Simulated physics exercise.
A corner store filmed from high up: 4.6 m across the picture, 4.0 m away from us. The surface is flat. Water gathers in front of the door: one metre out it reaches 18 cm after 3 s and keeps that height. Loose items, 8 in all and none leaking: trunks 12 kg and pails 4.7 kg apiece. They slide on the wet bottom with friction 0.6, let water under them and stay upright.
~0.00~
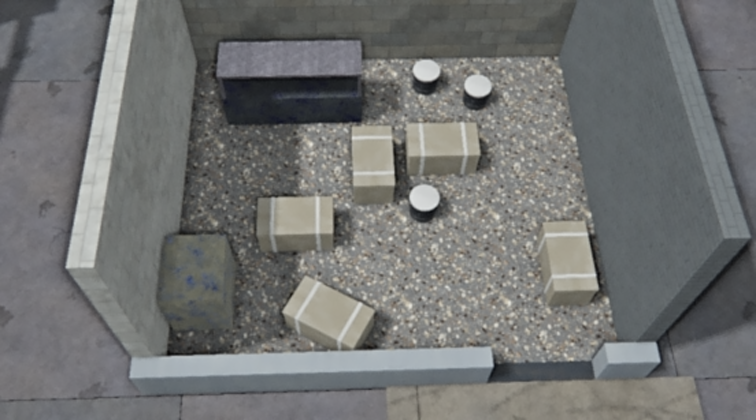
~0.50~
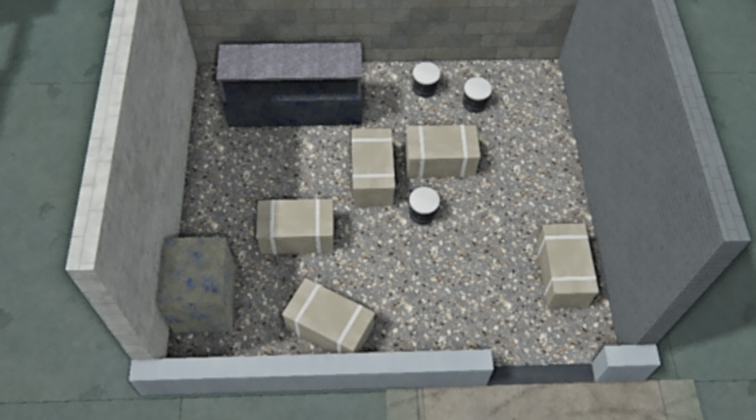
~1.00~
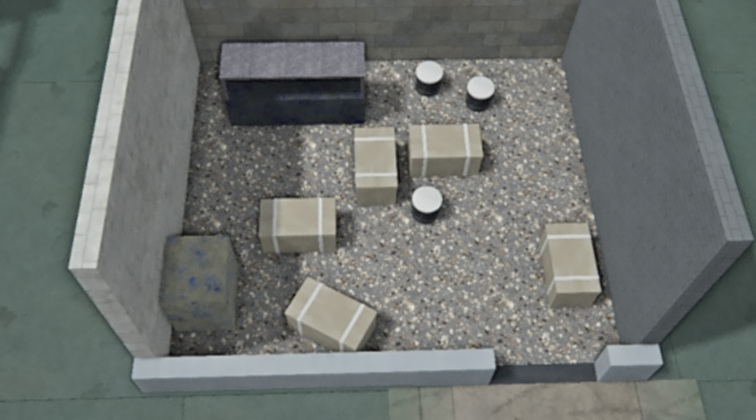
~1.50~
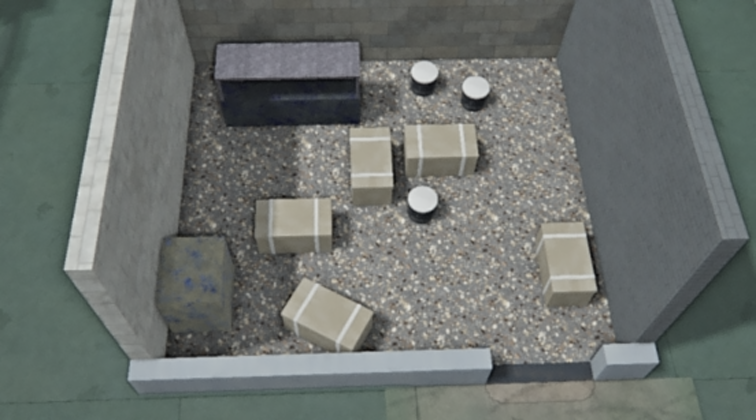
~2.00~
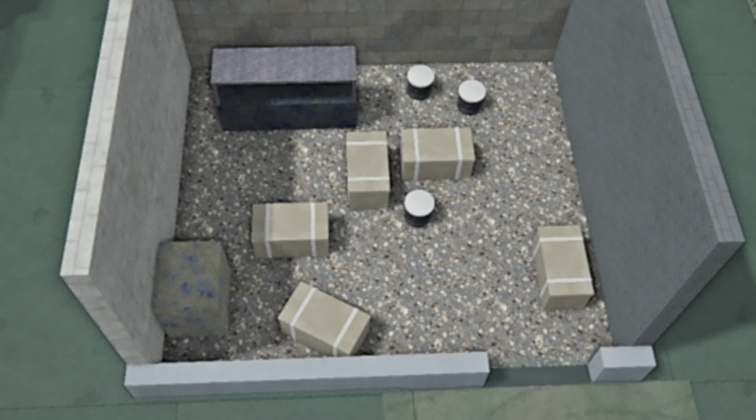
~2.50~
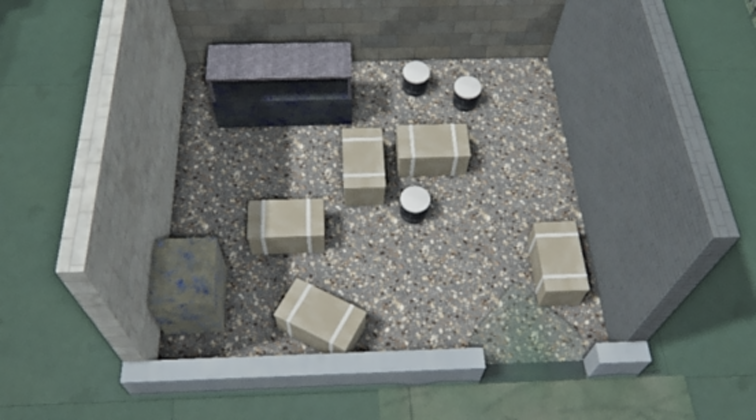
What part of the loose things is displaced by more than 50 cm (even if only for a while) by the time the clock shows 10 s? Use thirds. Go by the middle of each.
It is two thirds or more.
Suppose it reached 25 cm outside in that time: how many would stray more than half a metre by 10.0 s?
In that case 6 of them.
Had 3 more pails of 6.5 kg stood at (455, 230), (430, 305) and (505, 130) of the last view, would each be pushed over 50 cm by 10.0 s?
In that order: Over, less, more.
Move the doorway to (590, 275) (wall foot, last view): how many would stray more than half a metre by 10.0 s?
Then 5.
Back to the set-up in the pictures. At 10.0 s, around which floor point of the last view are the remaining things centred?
Around (320, 154).
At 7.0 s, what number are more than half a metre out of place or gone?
4 of them.
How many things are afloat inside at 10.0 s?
5 of them.
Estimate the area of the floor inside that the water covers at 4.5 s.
About 7.0 m2.
After 3.5 s 0 of 8 are over 50 cm from their spots; 0 afloat.
After 4.5 s 1 of 8 are over 50 cm from their spots; 1 afloat.
After 7.0 s 4 of 8 are over 50 cm from their spots; 4 afloat.
After 10.0 s 6 of 8 are over 50 cm from their spots, and 6 have been at some point; 5 afloat.
